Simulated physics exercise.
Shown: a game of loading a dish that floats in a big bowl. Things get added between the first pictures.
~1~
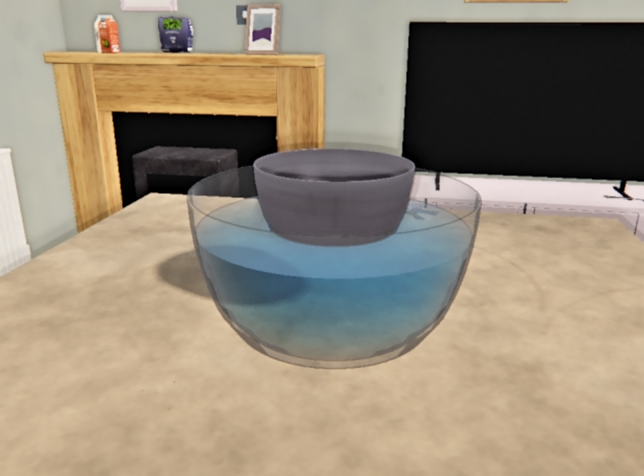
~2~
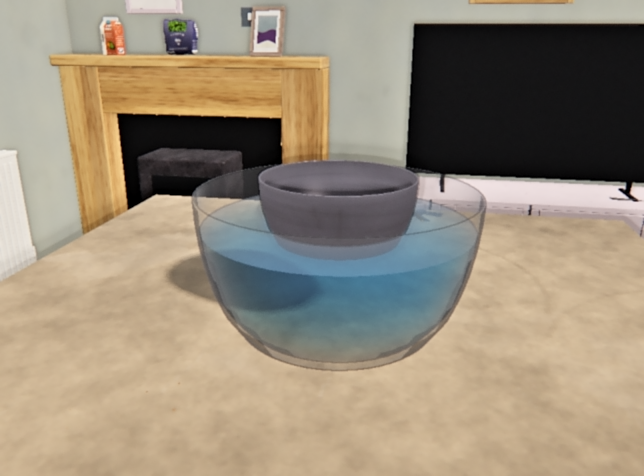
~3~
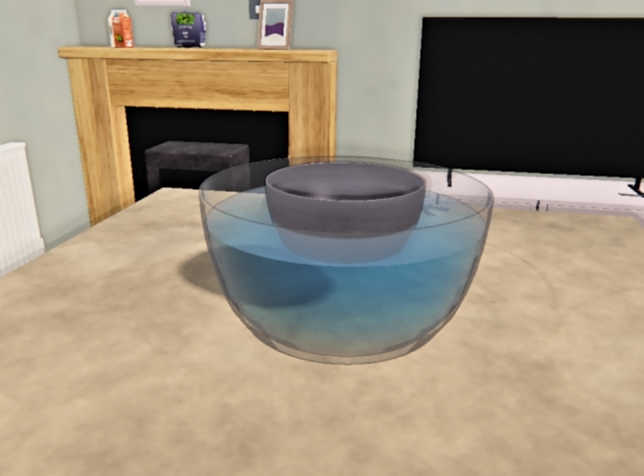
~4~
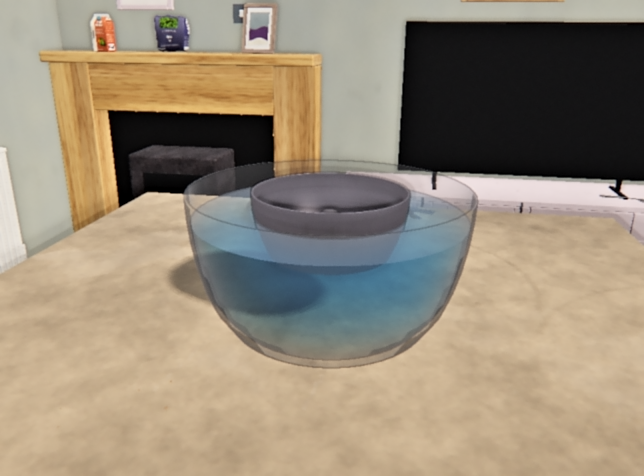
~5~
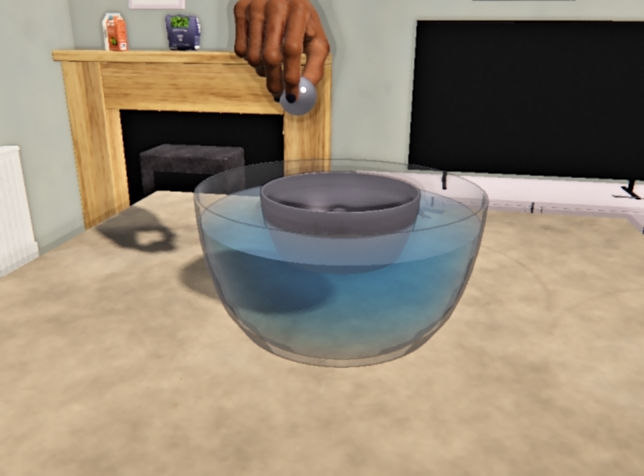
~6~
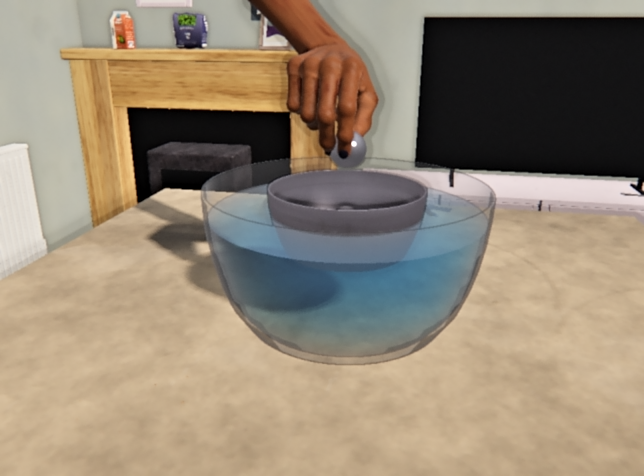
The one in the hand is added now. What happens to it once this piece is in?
I'd say it stays up top this time.
Next, the steel ball is in and the dish dips.
After that, it steadies; about a fifth of its side above the surface.
Finally, the dish floats; about a fifth of its side above the surface.
